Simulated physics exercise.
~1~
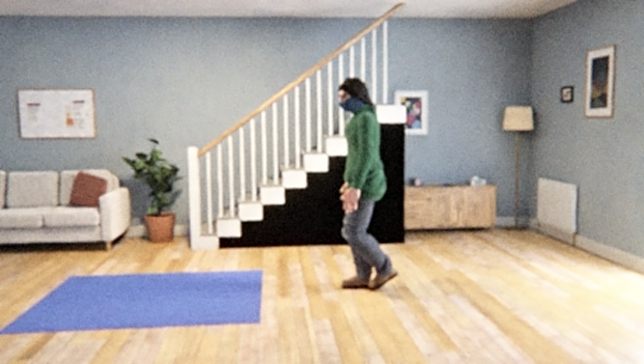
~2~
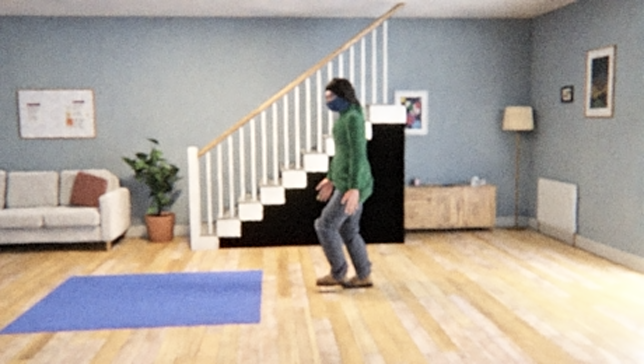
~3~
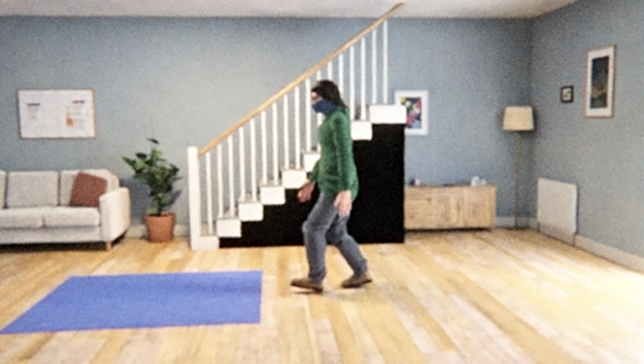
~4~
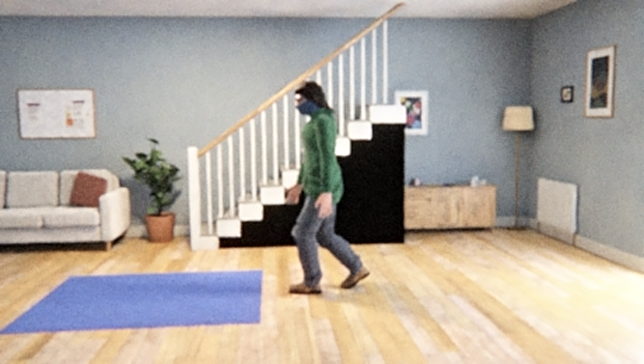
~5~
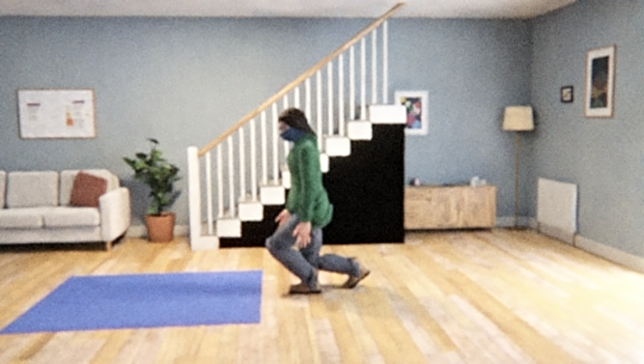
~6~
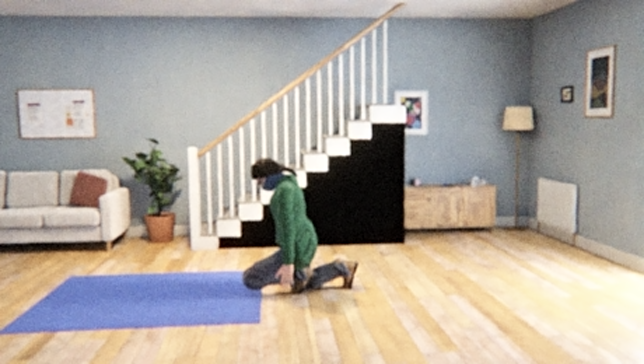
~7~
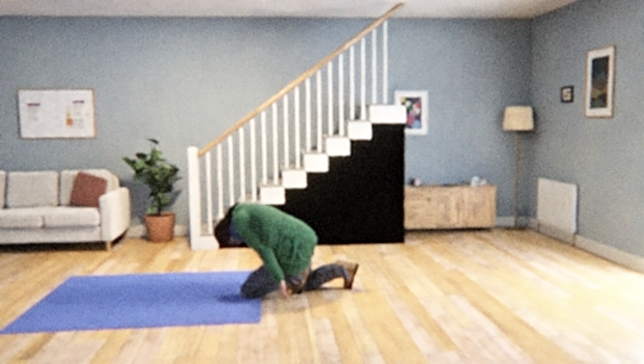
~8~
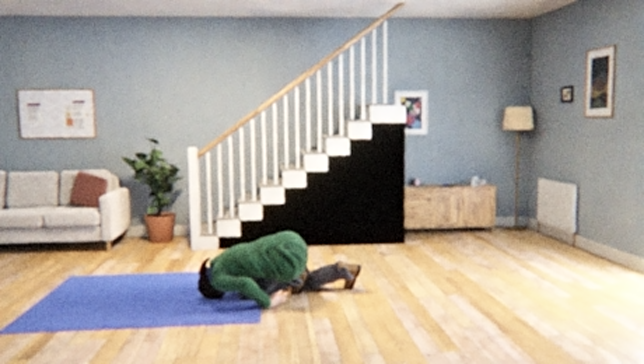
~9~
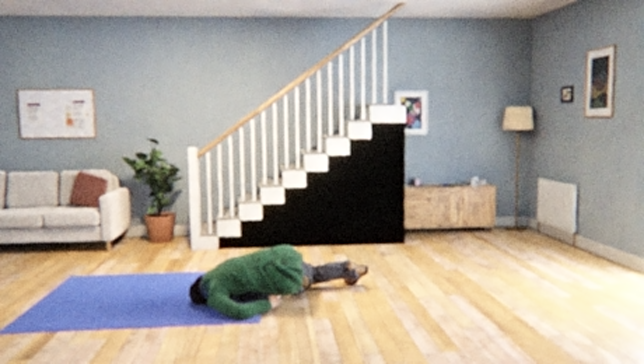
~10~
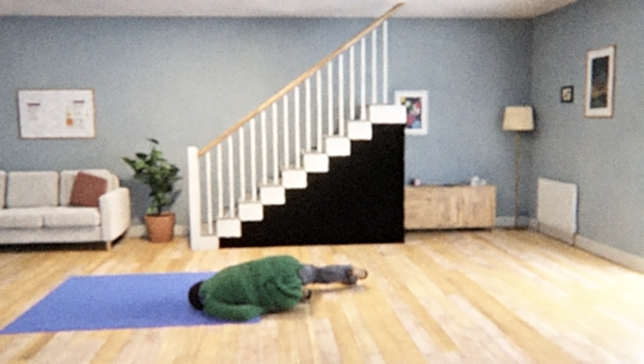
A person in a green top walks left across a living room, sinks to the knees, and slumps forward, head on a blue mat.
